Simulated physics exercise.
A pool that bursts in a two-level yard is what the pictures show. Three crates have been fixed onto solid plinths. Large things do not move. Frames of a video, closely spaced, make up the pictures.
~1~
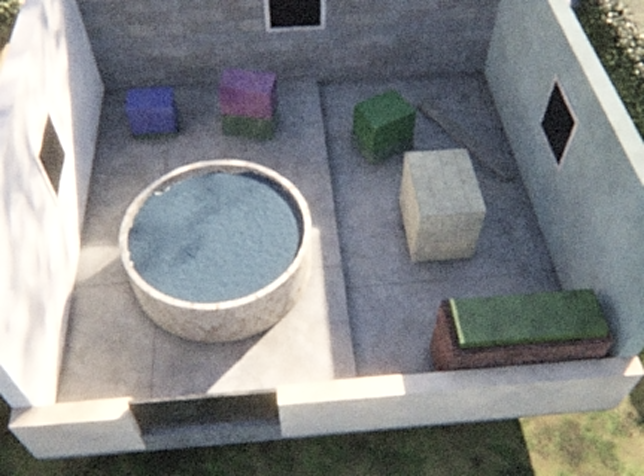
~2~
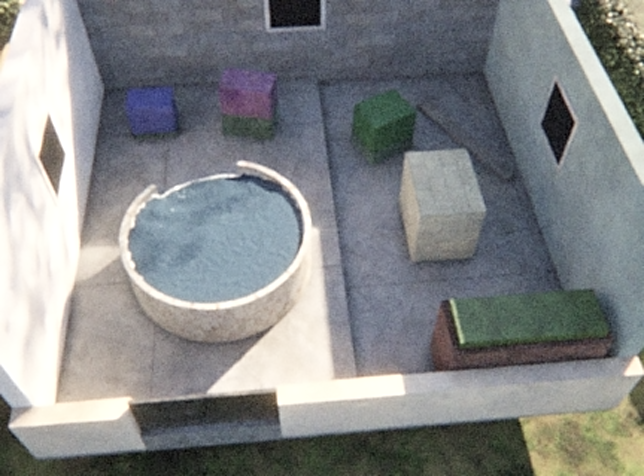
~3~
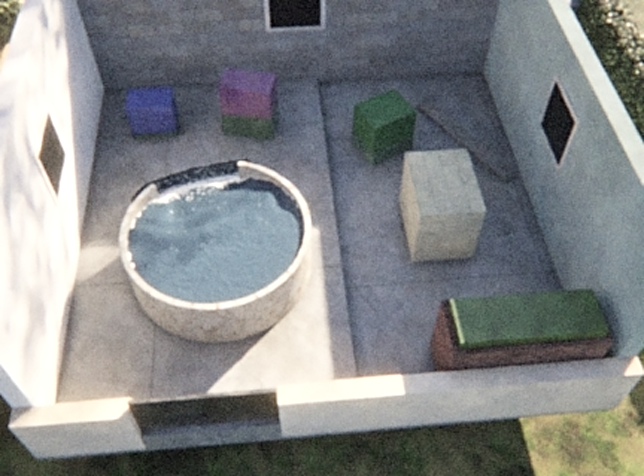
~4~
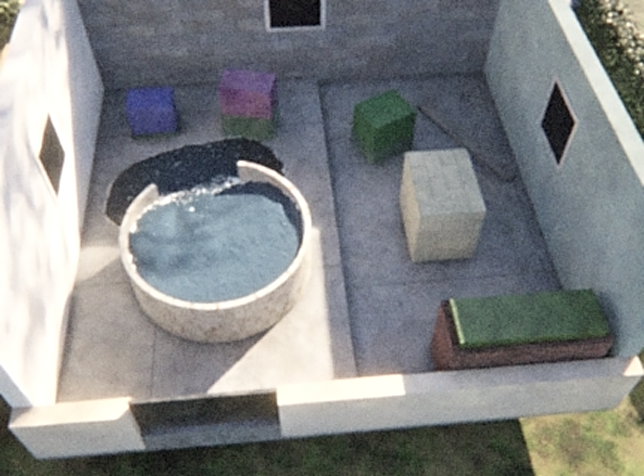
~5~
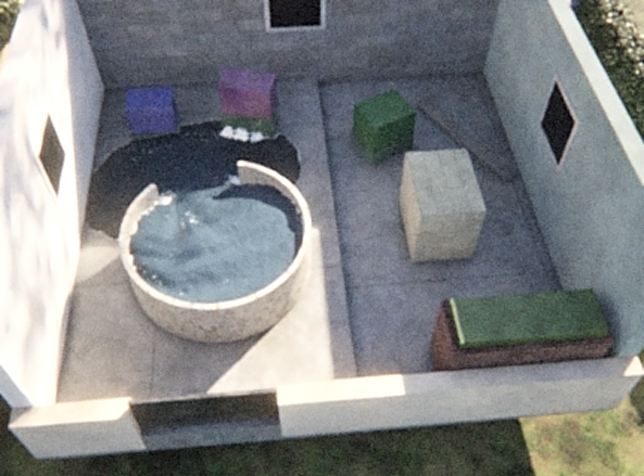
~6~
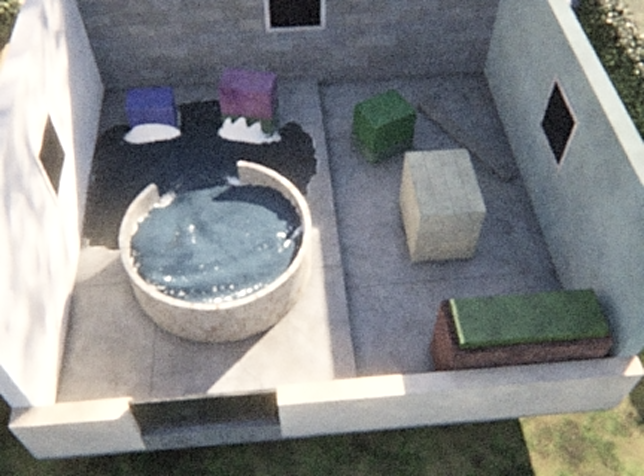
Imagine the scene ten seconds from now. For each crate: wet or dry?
My prediction: Blue crate: Wet, purple crate: Dry, green crate: Dry.
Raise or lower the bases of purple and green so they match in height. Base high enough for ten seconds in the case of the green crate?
Result: The green crate is untouched.
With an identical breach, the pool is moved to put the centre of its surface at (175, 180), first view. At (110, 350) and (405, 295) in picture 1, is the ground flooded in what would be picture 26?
The first is wetted, and then the second is not reached.
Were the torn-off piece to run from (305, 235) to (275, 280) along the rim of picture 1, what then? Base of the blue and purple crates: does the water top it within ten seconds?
Well, the blue crate is never reached, and the purple crate is never reached as well.
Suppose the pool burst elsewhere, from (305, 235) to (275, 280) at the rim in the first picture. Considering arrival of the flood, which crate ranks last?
The blue one.
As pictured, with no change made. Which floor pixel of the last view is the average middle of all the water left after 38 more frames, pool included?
About (254, 194).
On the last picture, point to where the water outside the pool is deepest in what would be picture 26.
Close to (103, 102).
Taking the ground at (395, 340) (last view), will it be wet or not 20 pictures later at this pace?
Lab note: Spot reads unsubmerged.
A moment on, water covers 25 % of the floor; the blue crate water round its plinth, the purple crate water round its plinth, the green crate water round its plinth.
Next, water covers 35 % of the floor; the blue crate water round its plinth, the purple crate water round its plinth, the green crate water round its plinth.
Then, water covers 55 % of the floor; the blue crate water round its plinth, the purple crate water round its plinth, the green crate water round its plinth.
Later, water covers 90 % of the floor; the blue crate water round its plinth, the purple crate water round its plinth, the green crate water round its plinth.
In the end, water covers 100 % of the floor; the blue crate was topped, the purple crate stayed above the water, the green crate stayed above the water.
